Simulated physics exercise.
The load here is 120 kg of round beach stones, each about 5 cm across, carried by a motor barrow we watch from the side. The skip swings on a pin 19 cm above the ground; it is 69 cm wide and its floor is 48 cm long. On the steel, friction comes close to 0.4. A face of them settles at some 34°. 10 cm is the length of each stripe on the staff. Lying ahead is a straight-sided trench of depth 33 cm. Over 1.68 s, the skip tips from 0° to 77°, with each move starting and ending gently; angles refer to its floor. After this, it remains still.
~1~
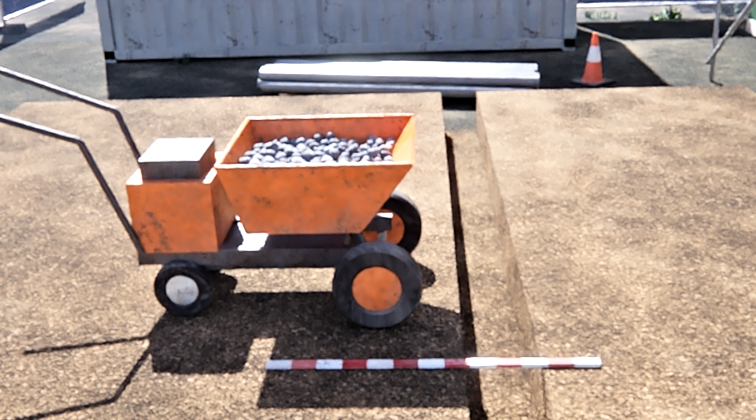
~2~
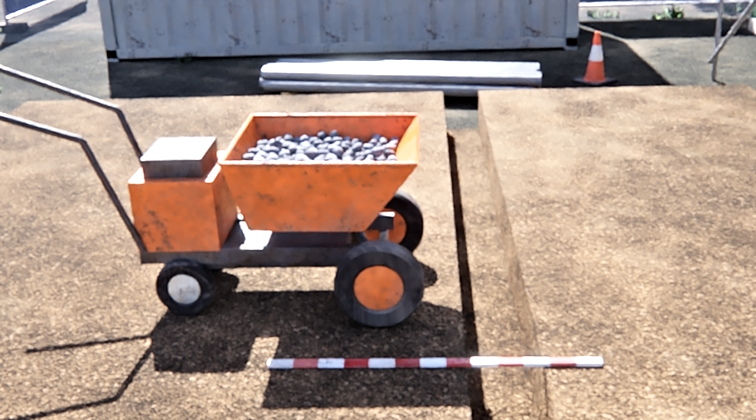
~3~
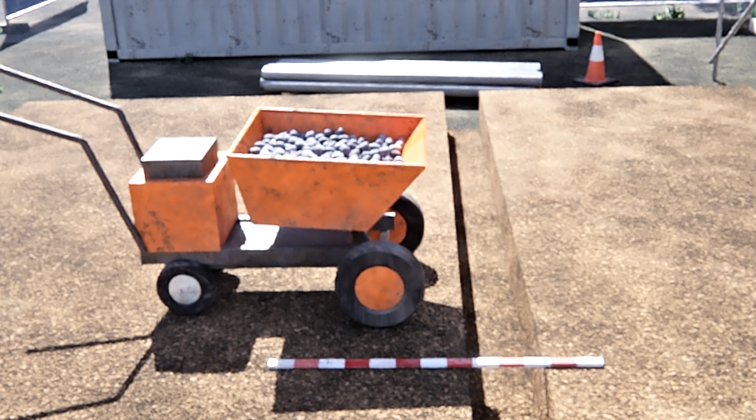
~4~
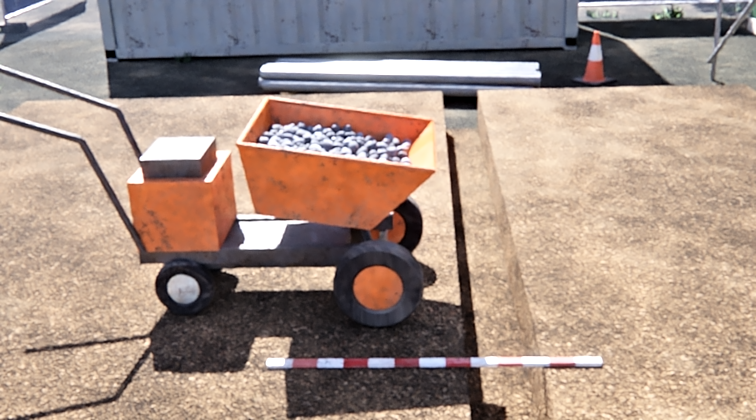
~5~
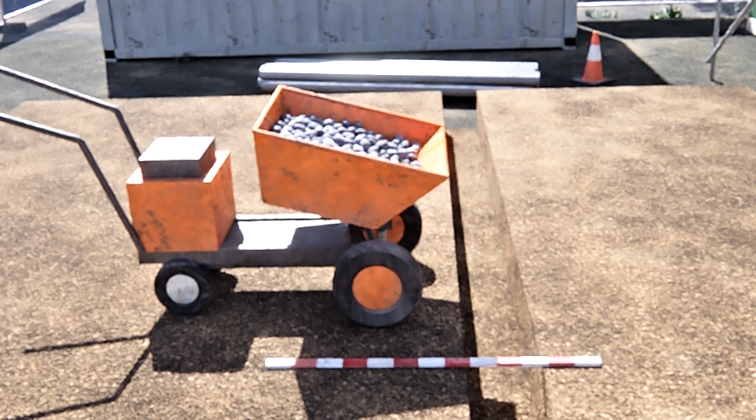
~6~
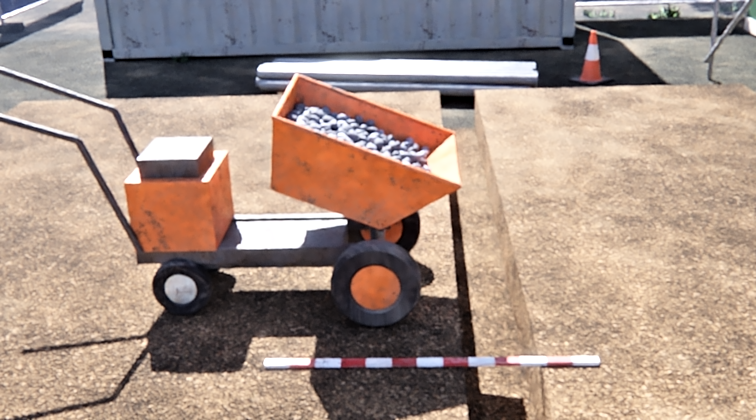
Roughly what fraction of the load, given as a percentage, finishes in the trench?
Some 30 per cent of the stones.
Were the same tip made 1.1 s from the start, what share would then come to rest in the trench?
Then about 25 per cent.
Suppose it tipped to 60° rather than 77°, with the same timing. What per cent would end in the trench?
It would be near 35 per cent.
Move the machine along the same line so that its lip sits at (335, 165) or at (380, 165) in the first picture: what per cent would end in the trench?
About 100 per cent first, then about 65 per cent.
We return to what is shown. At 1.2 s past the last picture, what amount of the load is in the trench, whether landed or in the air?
Some 5 per cent.
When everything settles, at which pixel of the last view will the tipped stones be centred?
Somewhere around (562, 282) in the last picture.
Then, 0.7 s after the last picture the floor is at 65°, 99 % in the skip, 1 % in the trench; the foremost stones are at (523, 243).
Then, 1.2 s after the last picture the floor is at 77°, 33 % in the skip, 7 % in the trench, 59 % past the trench; the foremost stones are at (677, 286).
Then, 1.5 s after the last picture the floor is at 77°, 7 % in the skip, 19 % in the trench, 73 % past the trench; the foremost stones are past the picture's edge.
Then, 3.5 s after the last picture the floor is at 77°, 0 % in the skip, 30 % in the trench, 70 % past the trench; the foremost stones are past the picture's edge.
